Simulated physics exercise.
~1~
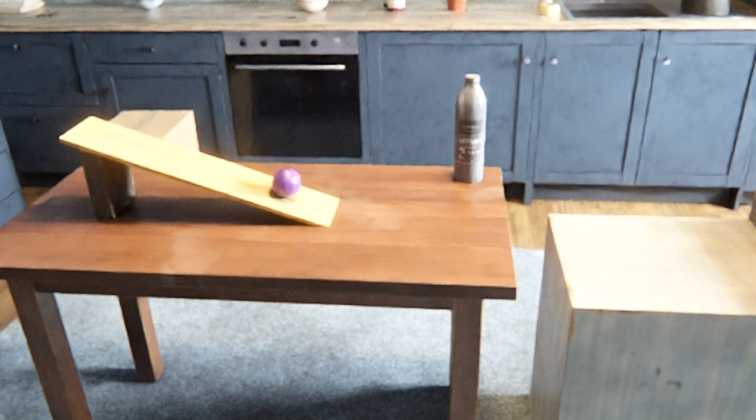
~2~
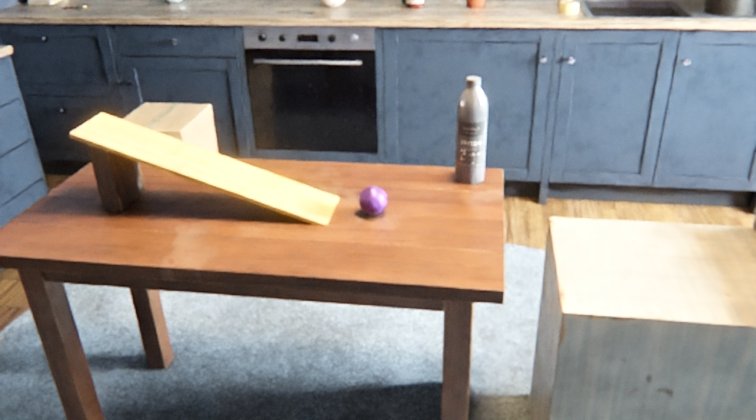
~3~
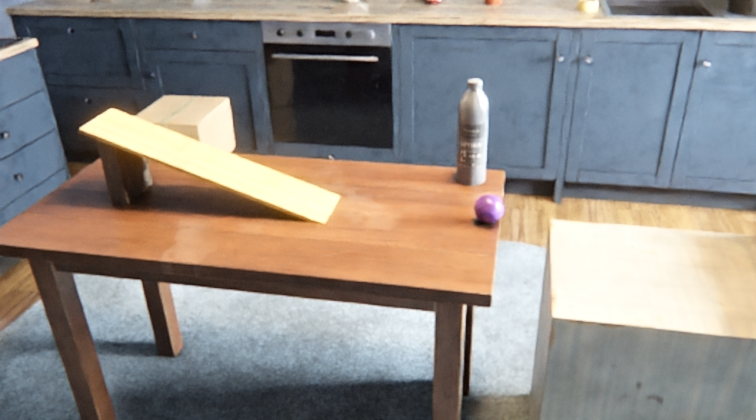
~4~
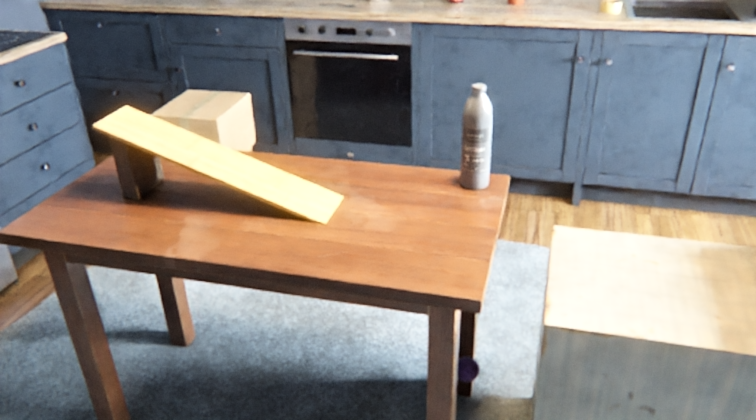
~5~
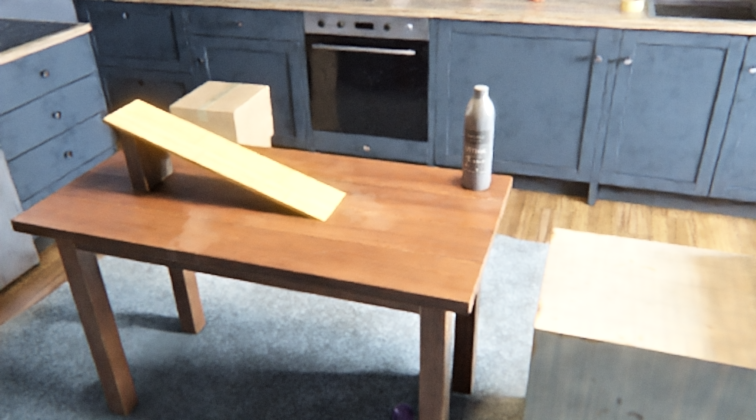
In a kitchen with dark blue cupboards and an oven, a yellow board slopes down to the right on a brown wooden table, with a pale block behind it and a grey bottle near the table's right end. A round purple onion rolls down the lower part of the ramp and onto the tabletop. It keeps rolling right, passing in front of the bottle to the table's edge. It then drops off, falling short of the lower wooden cabinet and into the gap between. Finally it sits low near the floor by the table leg, while the bottle still stands.
